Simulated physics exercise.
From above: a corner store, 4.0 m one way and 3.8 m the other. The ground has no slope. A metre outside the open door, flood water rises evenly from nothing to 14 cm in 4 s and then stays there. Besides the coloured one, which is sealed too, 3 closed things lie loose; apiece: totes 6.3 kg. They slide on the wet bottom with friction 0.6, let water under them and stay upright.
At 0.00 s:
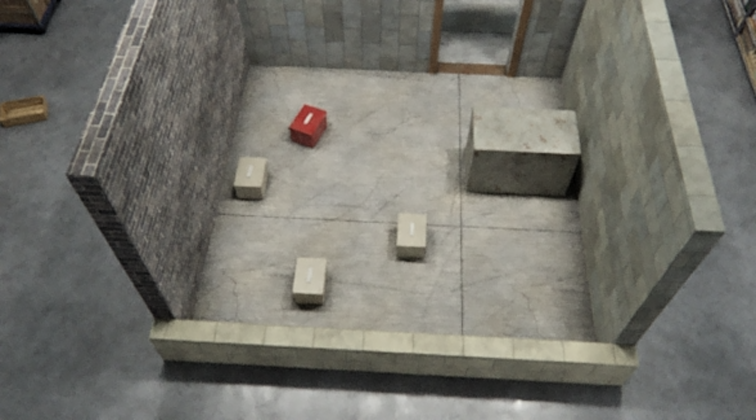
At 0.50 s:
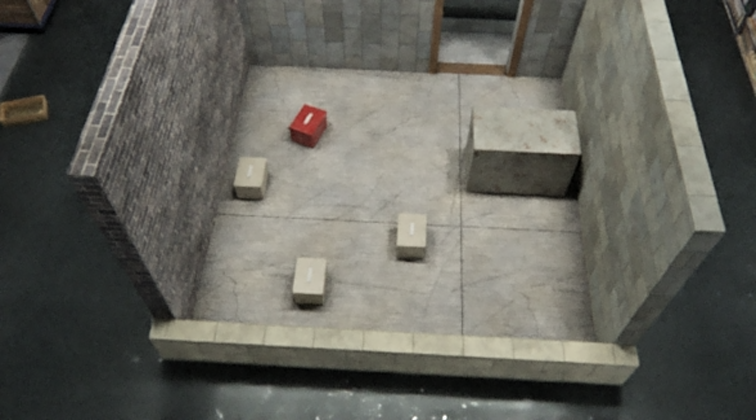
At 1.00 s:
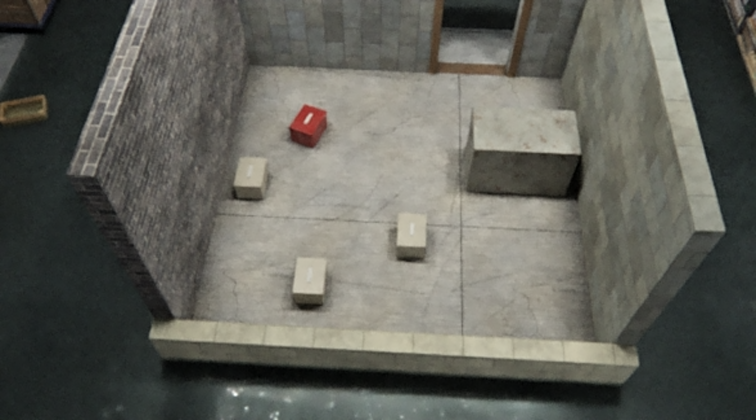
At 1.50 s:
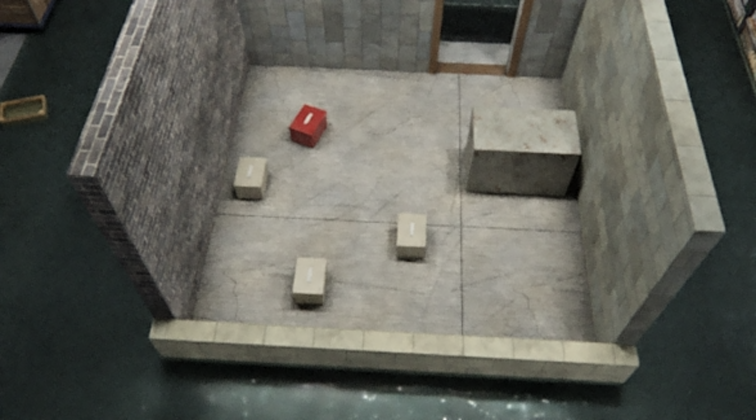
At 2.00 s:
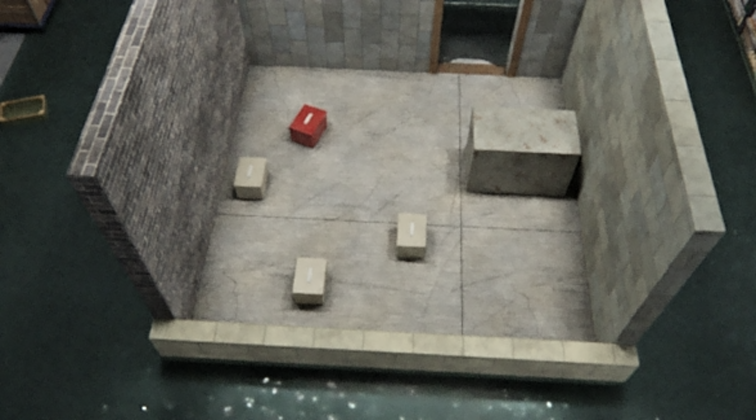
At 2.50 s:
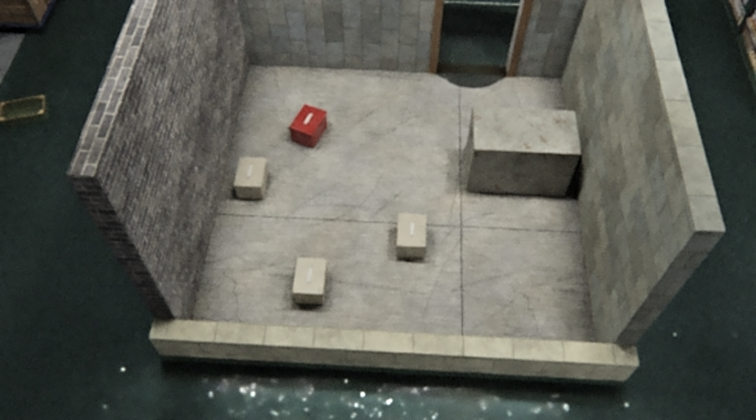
Dark water spreads around the walled room and begins entering through the open doorway.
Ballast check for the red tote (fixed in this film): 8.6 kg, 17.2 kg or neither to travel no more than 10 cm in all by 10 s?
I expect that the lower weight is enough.
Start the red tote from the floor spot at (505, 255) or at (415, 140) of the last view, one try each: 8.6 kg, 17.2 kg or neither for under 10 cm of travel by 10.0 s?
In turn: Either load holds; only the larger holds.
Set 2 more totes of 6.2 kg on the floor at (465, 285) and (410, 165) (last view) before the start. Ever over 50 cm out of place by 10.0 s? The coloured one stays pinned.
In turn: Short of it, more.
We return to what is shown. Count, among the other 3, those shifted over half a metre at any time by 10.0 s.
That makes 0.
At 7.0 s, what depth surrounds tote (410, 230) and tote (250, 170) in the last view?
Roughly 2 and 1 cm.
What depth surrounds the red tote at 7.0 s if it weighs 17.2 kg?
About 1 cm.
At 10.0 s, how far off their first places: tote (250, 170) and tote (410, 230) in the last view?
In turn: 0 cm, 0 cm.
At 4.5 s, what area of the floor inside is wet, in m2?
Roughly 3.5 m2.
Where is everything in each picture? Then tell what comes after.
The first frame shows the red tote at (308, 119) rests on the ground; water covers 0.0 m2; 0 of 4 have shifted.
The second frame shows the red tote at (308, 119) rests on the ground; 0.0 m2 under water; 0 of 4 have shifted.
The third frame shows the red tote at (308, 119), on the bottom; 0.0 m2 under water; 0 of 4 have shifted.
The fourth frame shows the red tote at (308, 119) rests on the ground; water covers 0.0 m2; 0 of 4 have shifted.
The fifth frame shows the red tote at (308, 119) rests on the ground; 0.0 m2 under water; 0 of 4 have shifted.
The sixth frame shows the red tote at (308, 119) rests on the ground; 0.1 m2 under water; 0 of 4 have shifted.
After 3.5 s the red tote would be 0 cm from its start with 8.6 kg and 0 cm from its start with 17.2 kg; 0 cm of water round it then.
After 4.5 s the red tote would be 0 cm from its start with 8.6 kg and 0 cm from its start with 17.2 kg; 0 cm of water round it then.
After 7.0 s the red tote would be 0 cm from its start with 8.6 kg and 0 cm from its start with 17.2 kg; 1 cm of water round it then.
After 10.0 s the red tote would be 0 cm from its start with 8.6 kg and 0 cm from its start with 17.2 kg; 2 cm of water round it then.
